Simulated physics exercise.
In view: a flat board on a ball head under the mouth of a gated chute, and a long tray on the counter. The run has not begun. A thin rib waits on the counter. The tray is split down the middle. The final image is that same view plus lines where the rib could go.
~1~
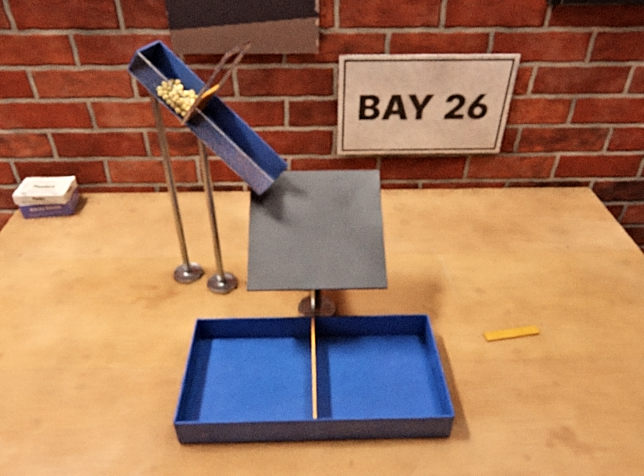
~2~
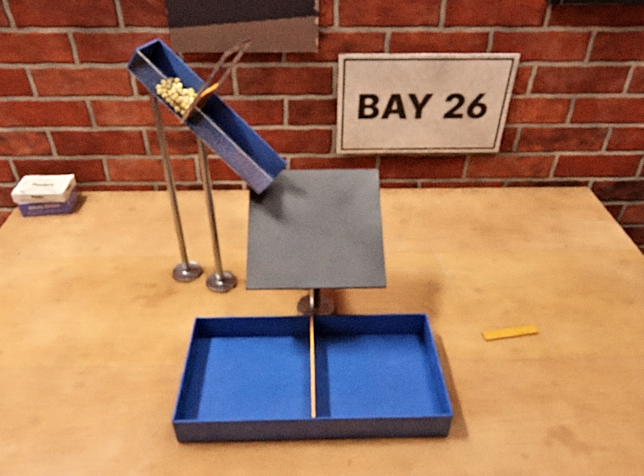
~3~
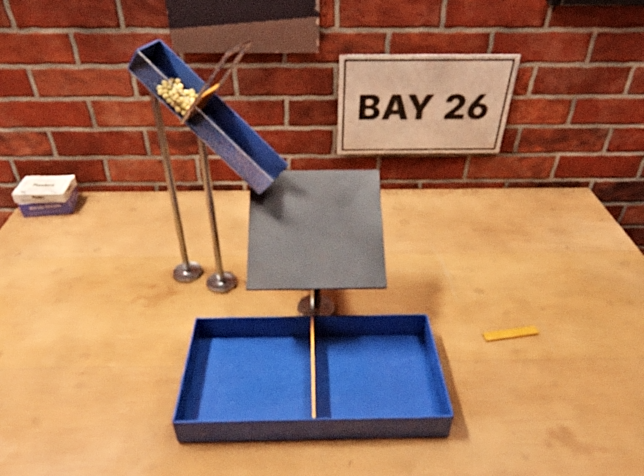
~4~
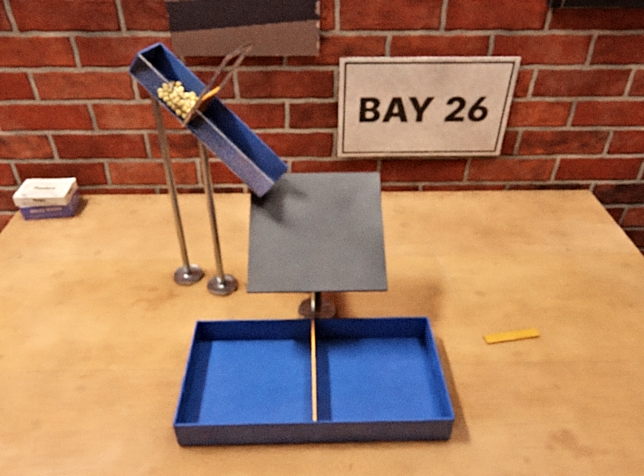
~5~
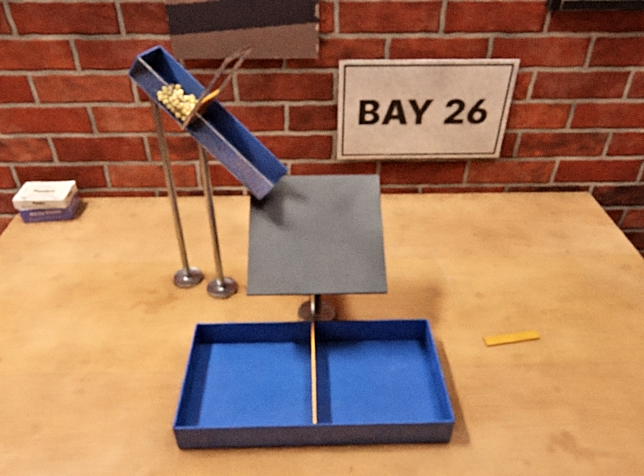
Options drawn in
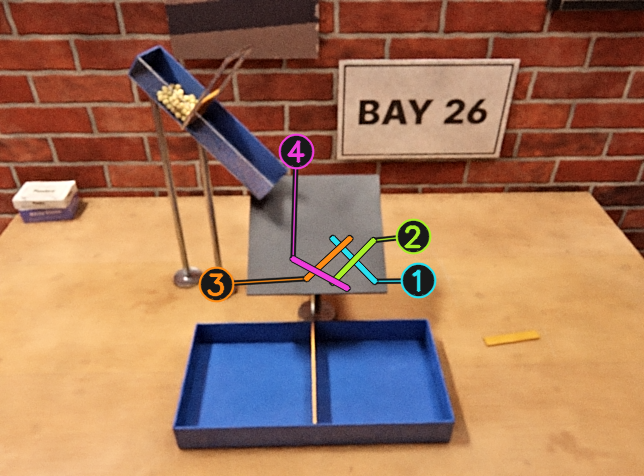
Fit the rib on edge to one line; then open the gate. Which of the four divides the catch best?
I would pick line 2.
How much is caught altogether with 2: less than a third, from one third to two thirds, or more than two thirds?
More than two thirds.
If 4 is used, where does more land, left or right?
More lands on the right.
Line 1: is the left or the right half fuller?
The right half.
On the marked copy, line 1 from (332, 238) to (374, 281); line 2 from (373, 240) to (332, 282); line 3 from (349, 238) to (306, 278); line 4 from (293, 258) to (347, 288).
With 1, of what is caught, a small part in the left half, most in the right.
With 2, of what is caught, about half in the left half, about half in the right.
With 3, of what is caught, most in the left half, a small part in the right.
With 4, of what is caught, a small part in the left half, nearly all in the right.
